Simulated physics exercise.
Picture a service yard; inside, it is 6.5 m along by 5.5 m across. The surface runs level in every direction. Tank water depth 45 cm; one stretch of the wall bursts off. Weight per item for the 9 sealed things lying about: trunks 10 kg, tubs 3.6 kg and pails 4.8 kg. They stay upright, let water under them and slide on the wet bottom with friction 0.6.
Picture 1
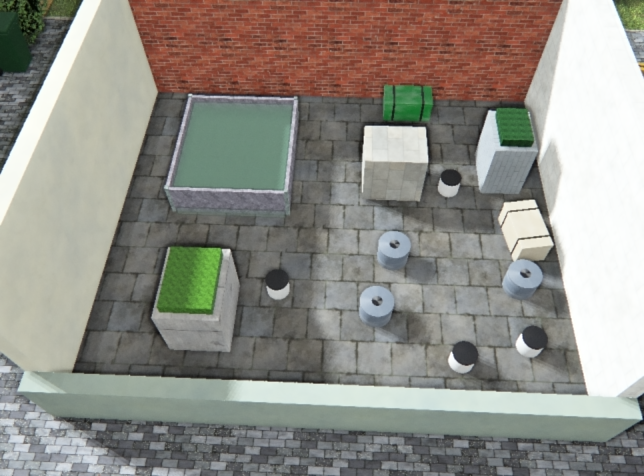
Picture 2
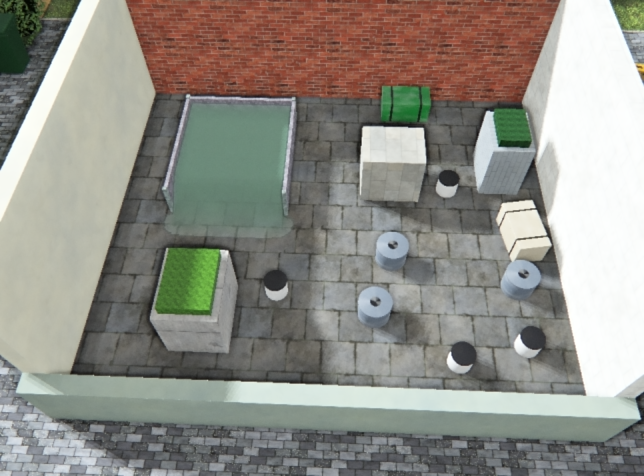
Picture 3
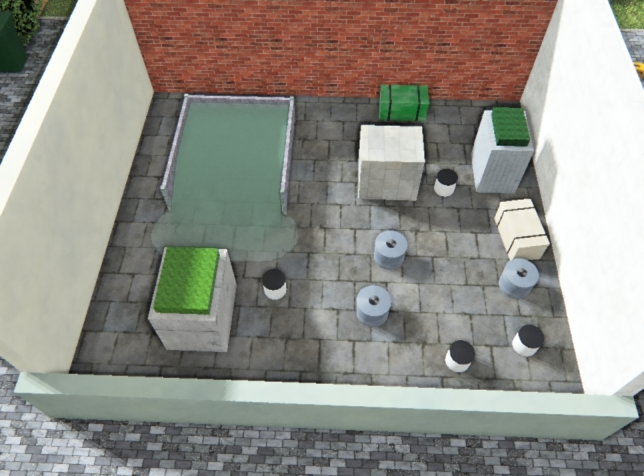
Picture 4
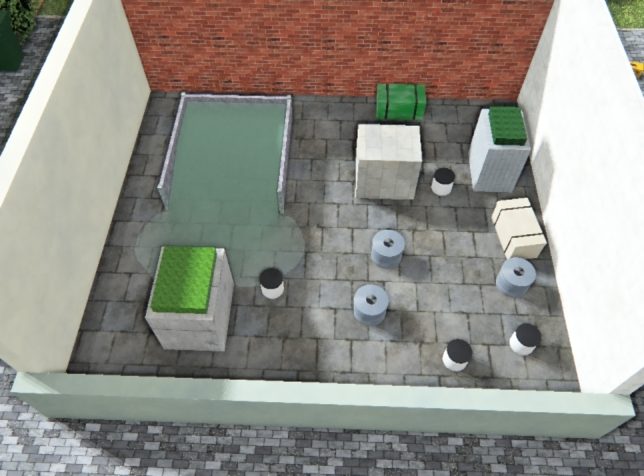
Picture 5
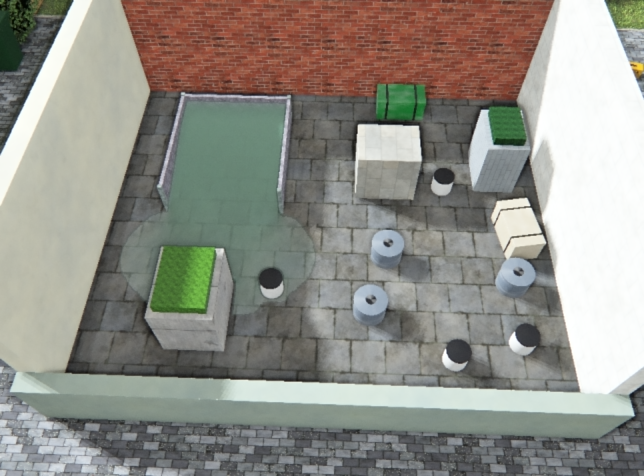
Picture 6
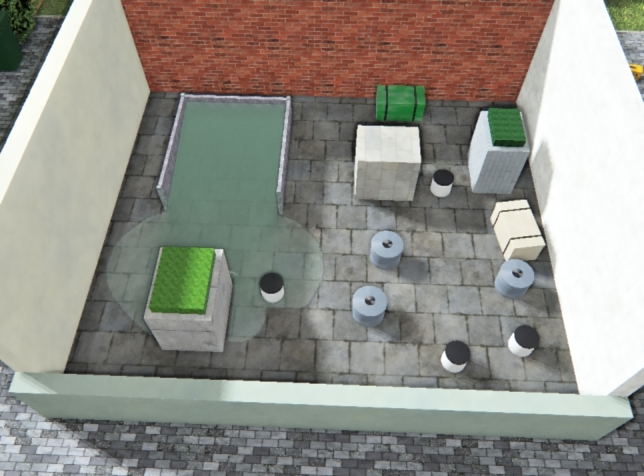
Water spreads from the open front of a tank across paving and around a grass-topped block.
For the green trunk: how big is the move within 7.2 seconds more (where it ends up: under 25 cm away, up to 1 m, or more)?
I think it's going to hold steady.
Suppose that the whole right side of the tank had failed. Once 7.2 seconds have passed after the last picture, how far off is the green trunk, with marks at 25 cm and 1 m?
I'd say the green trunk gets swept off.
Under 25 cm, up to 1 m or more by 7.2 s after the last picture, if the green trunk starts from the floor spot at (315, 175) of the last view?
By that time it keeps its spot.
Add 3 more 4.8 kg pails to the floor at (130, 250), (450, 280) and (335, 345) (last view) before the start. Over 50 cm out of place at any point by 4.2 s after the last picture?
The first one ends up beyond that, the second inside that, the third beyond that.
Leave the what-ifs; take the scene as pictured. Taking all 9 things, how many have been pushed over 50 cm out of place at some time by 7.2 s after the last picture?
I make that 7.
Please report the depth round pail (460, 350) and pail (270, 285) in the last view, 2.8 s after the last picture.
Some 6 cm at the first, some 7 cm at the second.
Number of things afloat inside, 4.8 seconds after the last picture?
I count 5.
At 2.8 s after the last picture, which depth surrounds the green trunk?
Somewhere close to 0 cm.
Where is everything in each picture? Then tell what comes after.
The green trunk at (408, 95), on the bottom; water covers 3.3 m2; 0 of 9 have shifted, in the first frame.
The green trunk at (406, 95), on the bottom; 4.0 m2 under water; 0 of 9 have shifted, in the second frame.
The green trunk at (405, 94) rests on the ground; water covers 5.0 m2; 0 of 9 have shifted, in the third frame.
The green trunk at (402, 93), on the bottom; water covers 6.1 m2; 0 of 9 have shifted, in the fourth frame.
The green trunk at (401, 93), on the bottom; 6.8 m2 under water; 0 of 9 have shifted, in the fifth frame.
The green trunk at (401, 95) rests on the ground; 7.7 m2 under water; 1 of 9 have shifted, in the sixth frame.
Then, 0.9 s after the last picture the green trunk is near (401, 95), 0.0 m from its start, aground; 0 afloat.
Then, 2.8 s after the last picture the green trunk is near (401, 95), 0.0 m from its start, aground; 3 afloat.
Then, 4.8 s after the last picture the green trunk is near (401, 95), 0.0 m from its start, aground; 5 afloat.
Then, 7.2 s after the last picture the green trunk is near (401, 94), 0.0 m from its start, aground; 7 afloat.
